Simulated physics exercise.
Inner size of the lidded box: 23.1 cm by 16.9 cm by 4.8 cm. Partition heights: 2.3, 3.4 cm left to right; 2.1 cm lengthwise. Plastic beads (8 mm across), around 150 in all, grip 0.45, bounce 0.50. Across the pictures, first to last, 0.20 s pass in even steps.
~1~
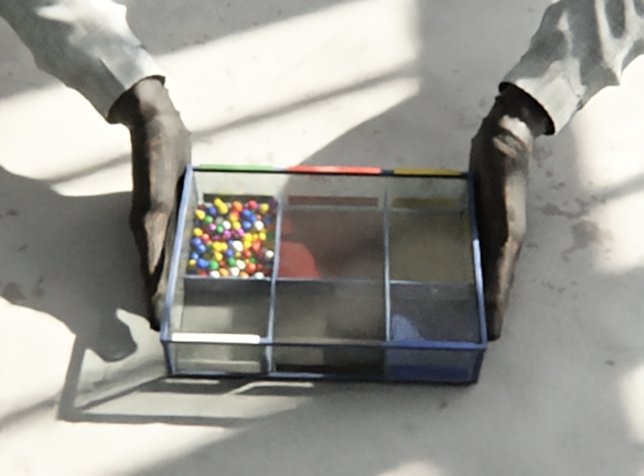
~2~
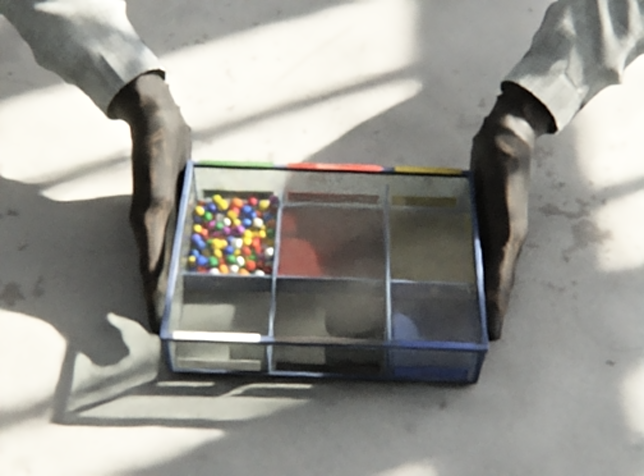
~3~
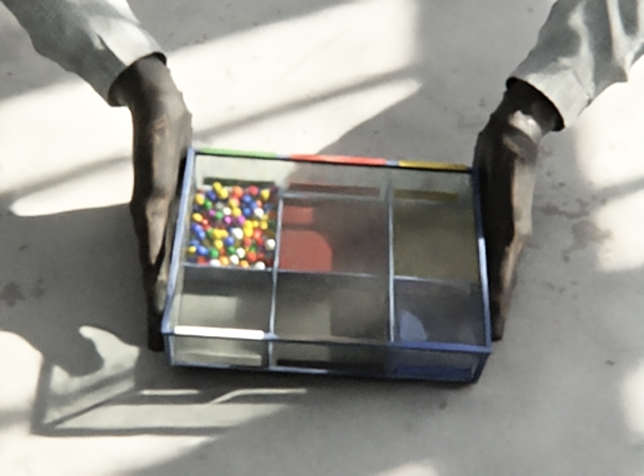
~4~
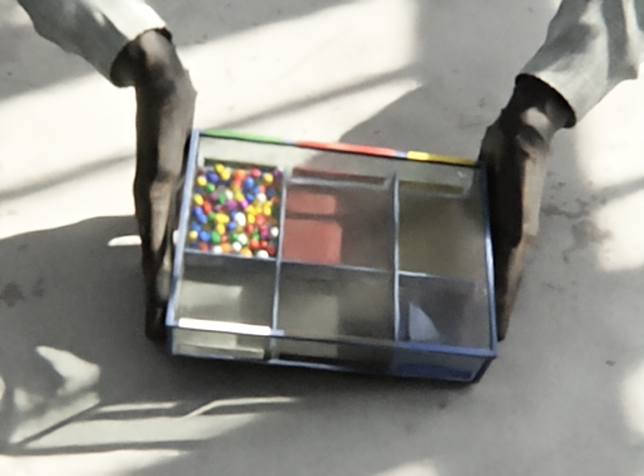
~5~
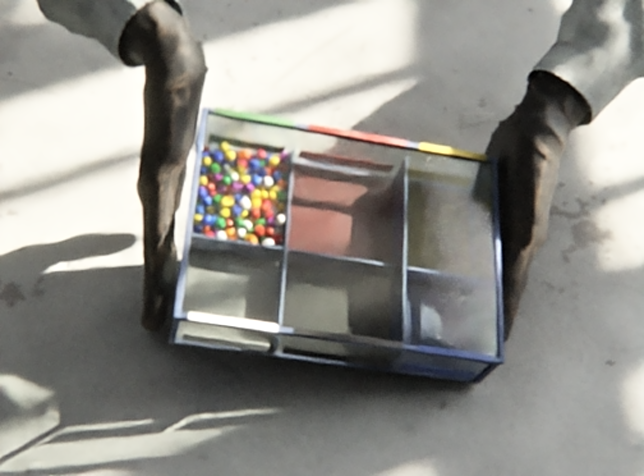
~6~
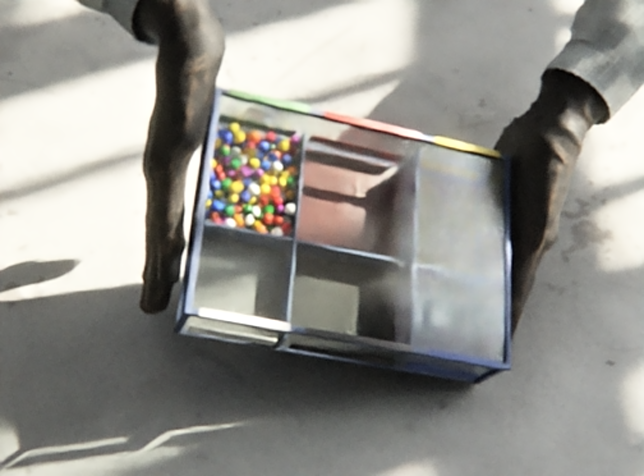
Two hands gradually tilt a clear divided box of colorful beads, its left side rising.
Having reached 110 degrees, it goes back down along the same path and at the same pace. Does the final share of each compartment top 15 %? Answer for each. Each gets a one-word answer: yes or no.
My answers are red no, blue yes, green no, yellow no, white no, black yes.
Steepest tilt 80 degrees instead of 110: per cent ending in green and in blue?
Then the green compartment would keep 10 per cent and the blue one 20 per cent.
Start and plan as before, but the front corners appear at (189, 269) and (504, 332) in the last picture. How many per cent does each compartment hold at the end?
It comes out as red at 25 percent, blue at 0 percent, green at 0 percent, yellow at 75 percent, white at 0 percent and black at 0 percent.
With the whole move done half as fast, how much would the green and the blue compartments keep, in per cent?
You'd end up with green at 0 percent and blue at 60 percent.
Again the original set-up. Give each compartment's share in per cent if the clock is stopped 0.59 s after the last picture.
Red 20 %, blue 20 %, green 15 %, yellow 0 %, white 10 %, black 35 %.
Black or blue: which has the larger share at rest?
The blue one.
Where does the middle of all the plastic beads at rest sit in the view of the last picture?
Look around (419, 348) in the last picture.
Then, 0.59 s after the last picture, tilt 109 degrees; red 20 %, blue 20 %, green 15 %, white 10 %, black 35 %.
Then, 0.98 s after the last picture, tilt 47 degrees; blue 65 %, black 35 %.
Then, 1.46 s after the last picture, tilt 0 degrees; blue 65 %, black 35 %.
In the end, red 0 %, blue 65 %, green 0 %, yellow 0 %, white 0 %, black 35 %.
